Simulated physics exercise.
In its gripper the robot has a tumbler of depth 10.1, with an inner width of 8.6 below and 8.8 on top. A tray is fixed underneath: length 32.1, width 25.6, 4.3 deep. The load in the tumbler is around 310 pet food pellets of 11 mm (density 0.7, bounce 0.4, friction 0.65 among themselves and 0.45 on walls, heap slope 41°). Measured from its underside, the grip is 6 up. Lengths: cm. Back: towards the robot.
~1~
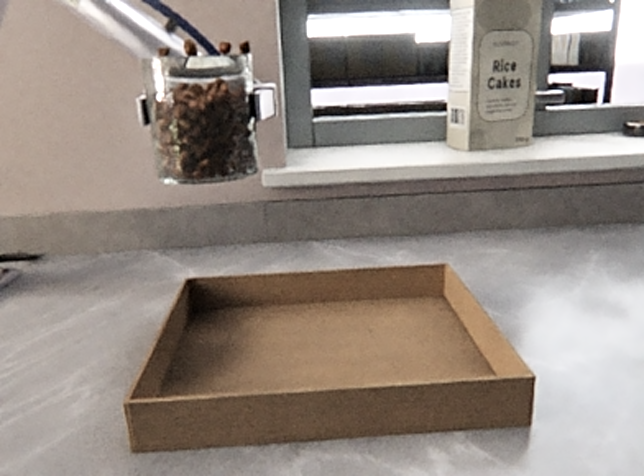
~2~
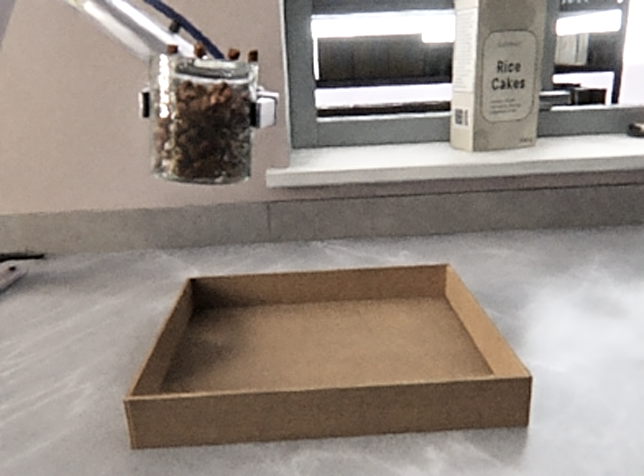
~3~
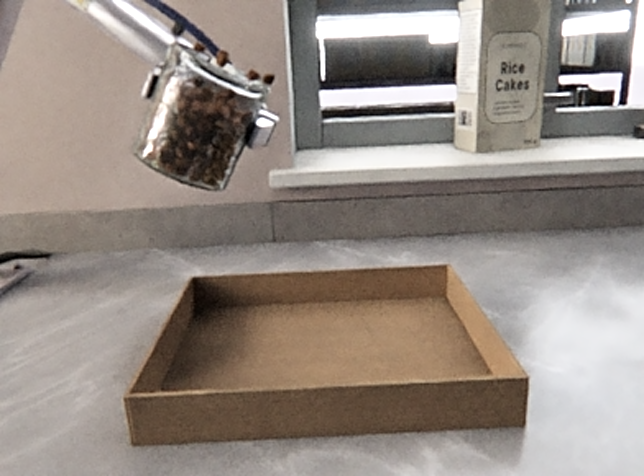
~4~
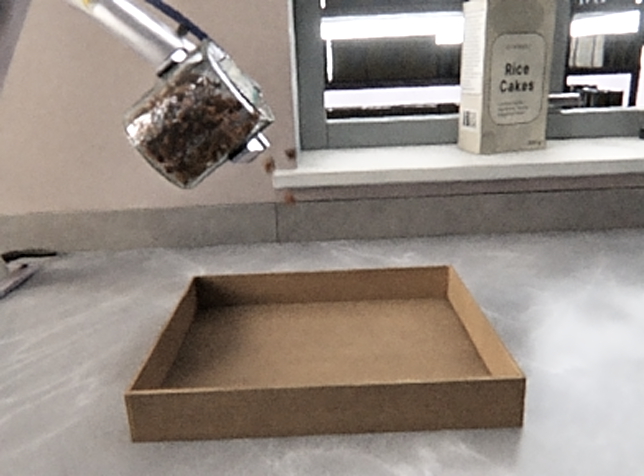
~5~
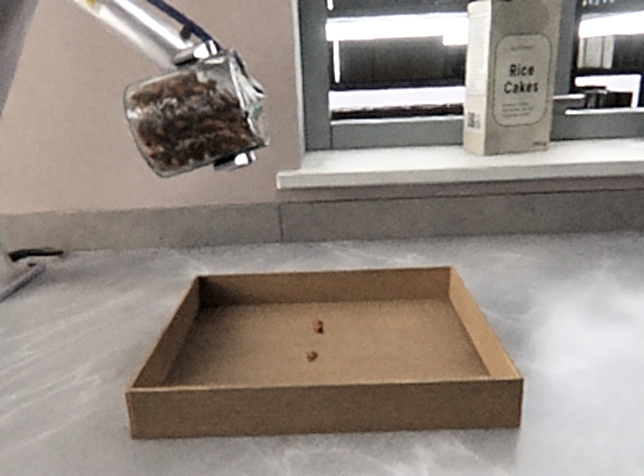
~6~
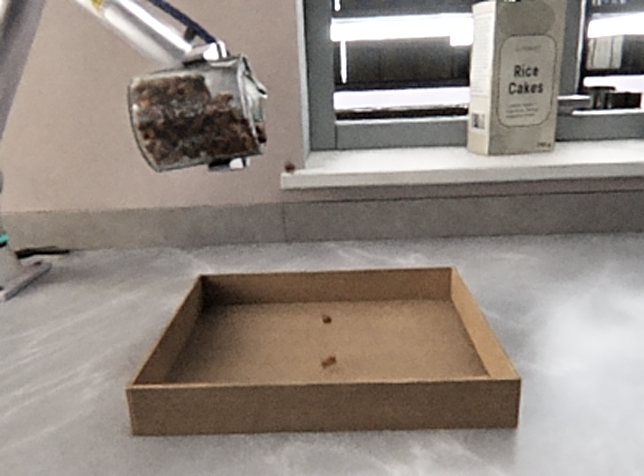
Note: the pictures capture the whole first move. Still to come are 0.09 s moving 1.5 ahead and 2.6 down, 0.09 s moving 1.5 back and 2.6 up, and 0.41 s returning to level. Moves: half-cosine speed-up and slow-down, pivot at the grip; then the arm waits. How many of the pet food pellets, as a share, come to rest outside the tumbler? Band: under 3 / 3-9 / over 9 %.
3-9 %.
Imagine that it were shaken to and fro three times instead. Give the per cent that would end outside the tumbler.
Roughly 15 percent.
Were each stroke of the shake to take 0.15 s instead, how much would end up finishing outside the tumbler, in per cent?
That would give around 5 per cent.
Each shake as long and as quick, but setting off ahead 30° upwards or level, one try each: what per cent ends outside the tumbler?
Estimates, in order: 40 % then 25 %.
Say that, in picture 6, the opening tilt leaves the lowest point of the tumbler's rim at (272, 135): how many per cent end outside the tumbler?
About 0 %.
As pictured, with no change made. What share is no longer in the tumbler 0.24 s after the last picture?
Roughly 5 percent up to then.
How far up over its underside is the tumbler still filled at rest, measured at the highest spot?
Around 10.5 centimetres above the underside.
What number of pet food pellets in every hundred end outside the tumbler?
Roughly 6 percent.
Then, 0.24 s later, tilted 78° forward, highest piece 29 above the table; 296 in the tumbler, 5 in the tray, 8 in flight or on a rim.
Then, 0.47 s later, tilted 16° forward, highest piece 29 above the table; 293 in the tumbler, 16 in the tray.
Then, 0.79 s later, level, highest piece 30 above the table; 293 in the tumbler, 16 in the tray.
Then, 1.84 s later, level, highest piece 30 above the table; 293 in the tumbler, 16 in the tray.
At rest, 293 in the tumbler, 16 in the tray. That is 5 % outside the tumbler.
